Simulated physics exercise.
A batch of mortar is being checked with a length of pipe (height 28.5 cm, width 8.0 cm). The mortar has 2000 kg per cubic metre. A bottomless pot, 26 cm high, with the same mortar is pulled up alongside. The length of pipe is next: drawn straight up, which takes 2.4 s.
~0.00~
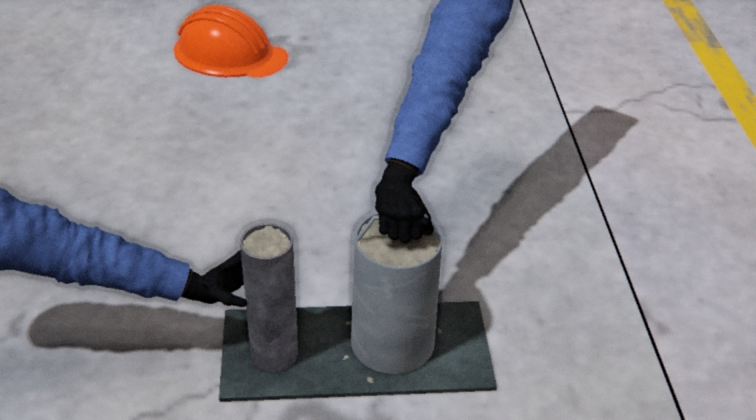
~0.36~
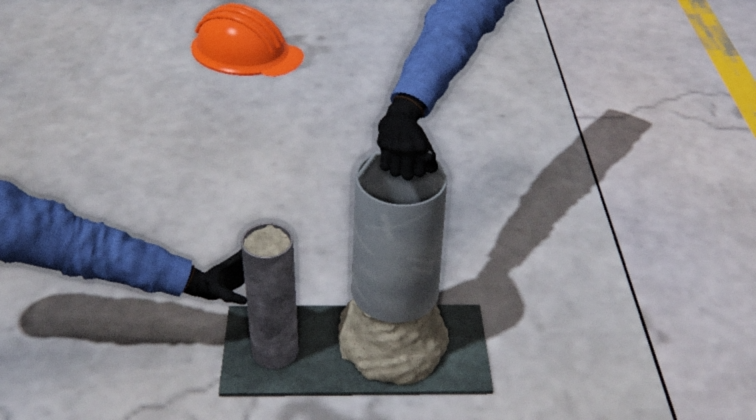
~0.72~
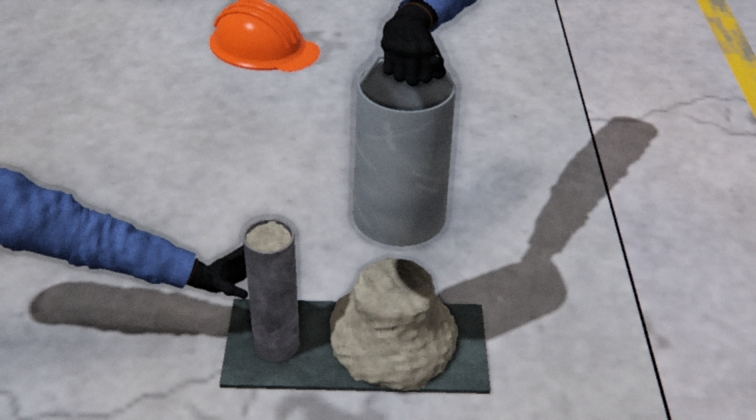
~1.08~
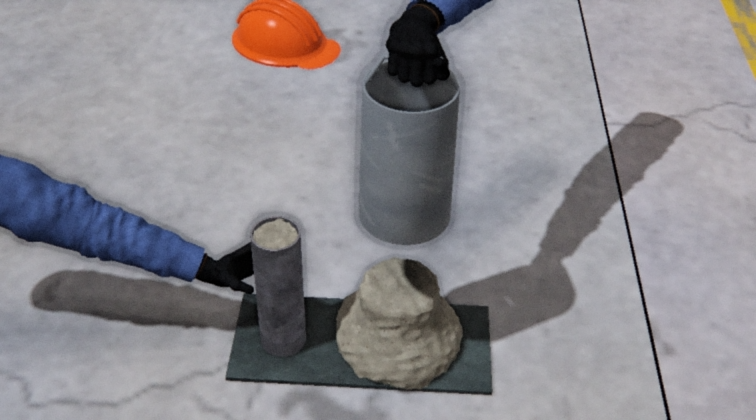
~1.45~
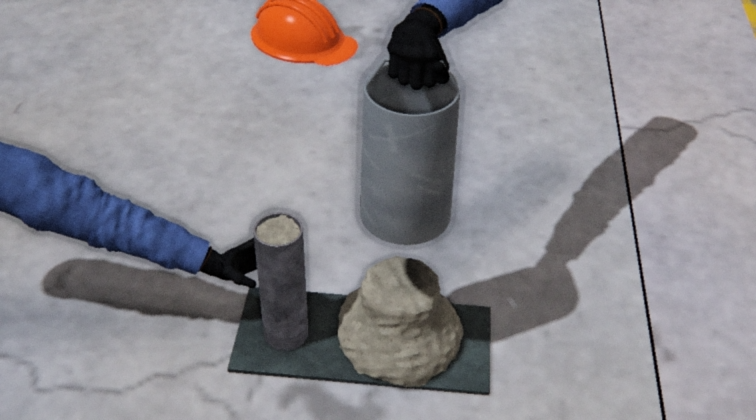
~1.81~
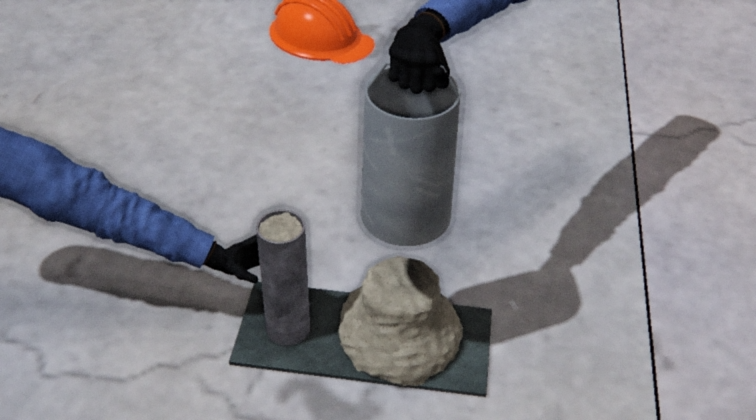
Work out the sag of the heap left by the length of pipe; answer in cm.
Close to 10 centimetres.
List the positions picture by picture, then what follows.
The first frame shows middle of the pot's mouth at (399, 239), still down; middle of the length of pipe's top at (267, 242), not yet moved.
The second frame shows middle of the pot's mouth at (401, 178), raised 14 cm; middle of the length of pipe's top at (267, 241), not yet moved.
The third frame shows middle of the pot's mouth at (406, 85), raised 33 cm; what the pot left 16 cm high and 25 cm wide, top at (396, 284); middle of the length of pipe's top at (269, 237), not yet moved.
The fourth frame shows middle of the pot's mouth at (411, 86), raised 33 cm; what the pot left 16 cm high and 25 cm wide, top at (401, 284); middle of the length of pipe's top at (276, 234), not yet moved.
The fifth frame shows middle of the pot's mouth at (412, 88), raised 33 cm; what the pot left 16 cm high and 25 cm wide, top at (402, 282); middle of the length of pipe's top at (278, 230), not yet moved.
The sixth frame shows middle of the pot's mouth at (413, 92), raised 33 cm; what the pot left 16 cm high and 25 cm wide, top at (402, 282); middle of the length of pipe's top at (281, 227), not yet moved.
After 2.4 s, the length of pipe is up 6.6 cm; the mortar has come down 2.0 cm to 27 cm and is 9.6 cm wide.
After 3.0 s, the length of pipe is up 18 cm; the mortar has come down 9.4 cm to 19 cm and is 13 cm wide.
After 3.6 s, the length of pipe is up 29 cm; the mortar has come down 10 cm to 18 cm and is 14 cm wide.
After 4.3 s, the length of pipe is clear; the mortar has come down 10 cm to 18 cm and is 14 cm wide.
After 4.9 s, at rest, the length of pipe is clear; the mortar has come down 10 cm to 18 cm and is 14 cm wide.
